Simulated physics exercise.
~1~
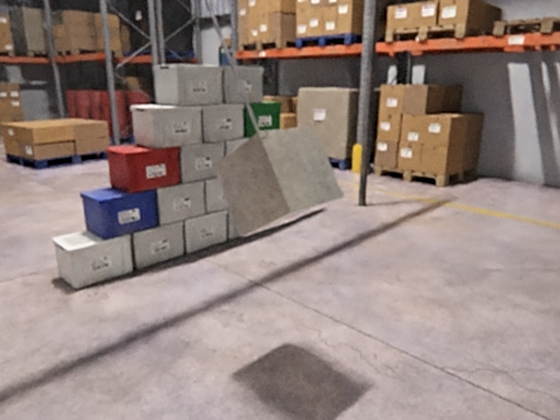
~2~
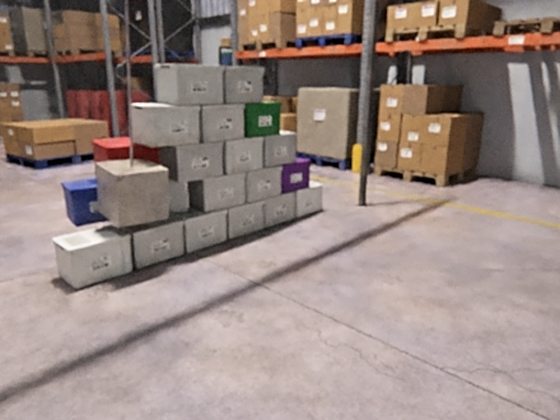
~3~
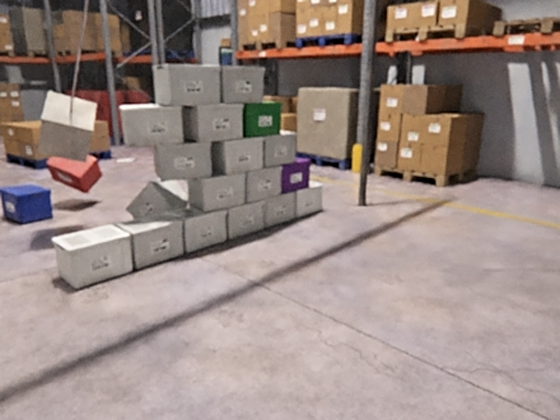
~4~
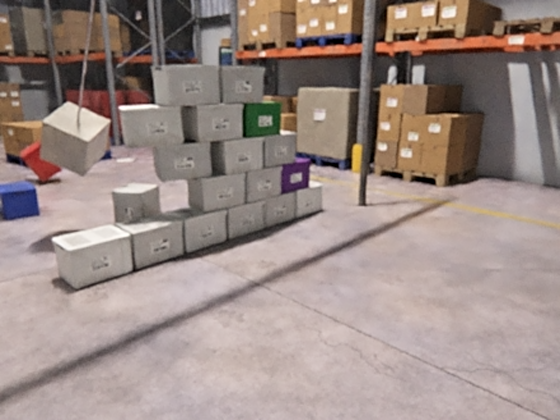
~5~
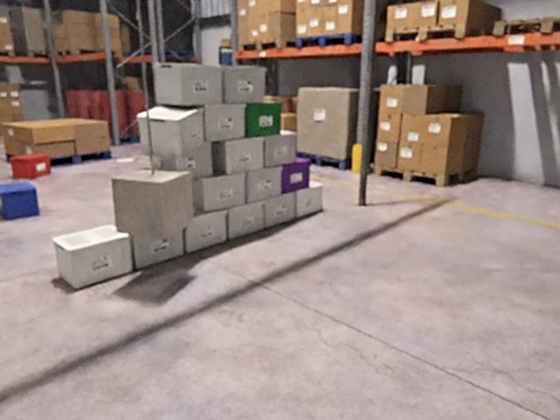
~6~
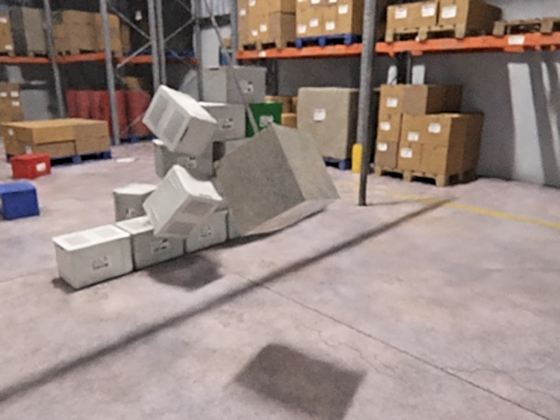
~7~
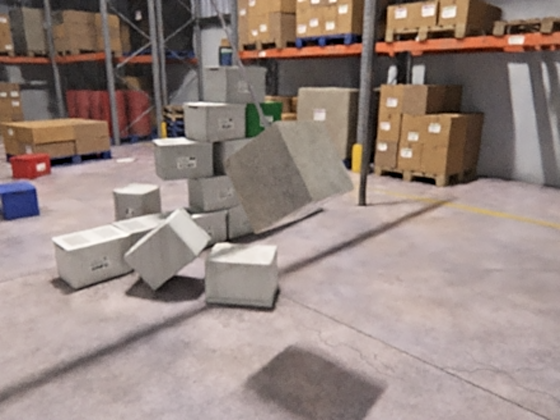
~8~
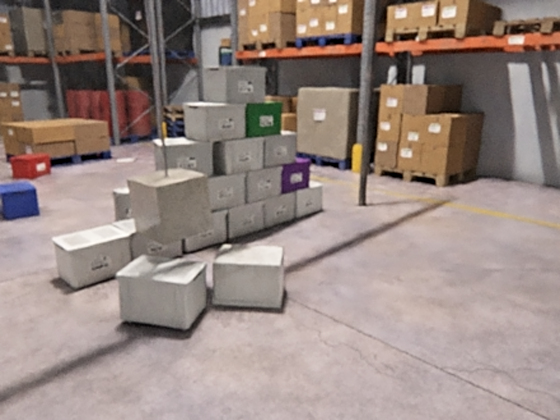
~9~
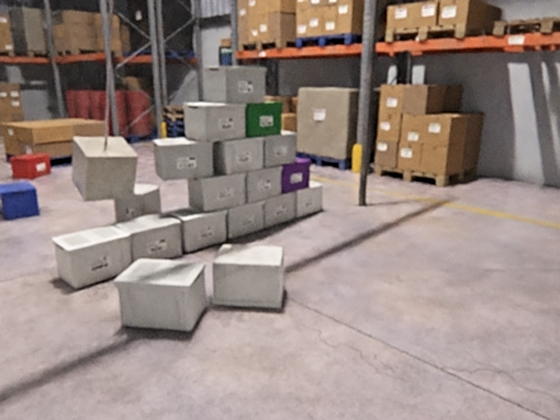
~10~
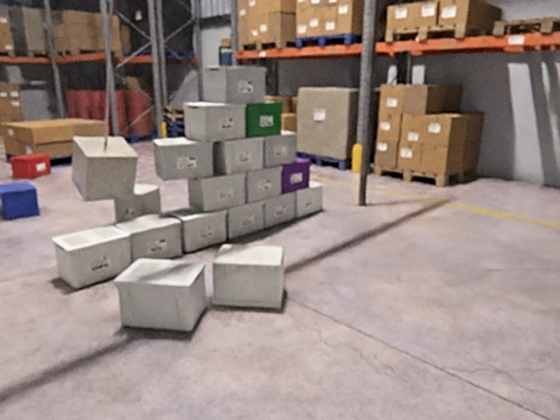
A stepped wall of pale grey lidded totes, with red and blue ones at left, a green one upper right and a purple one low at right, stands on a warehouse floor before racks of cartons, seen from a fixed, slightly raised view. A hanging concrete block swings in from the right and strikes the left side, knocking the blue and red totes away to the left floor. It swings back right, then returns, tumbling more grey totes forward. Two settle in front, while the green and purple totes stay in the standing remainder and the block hangs at left.
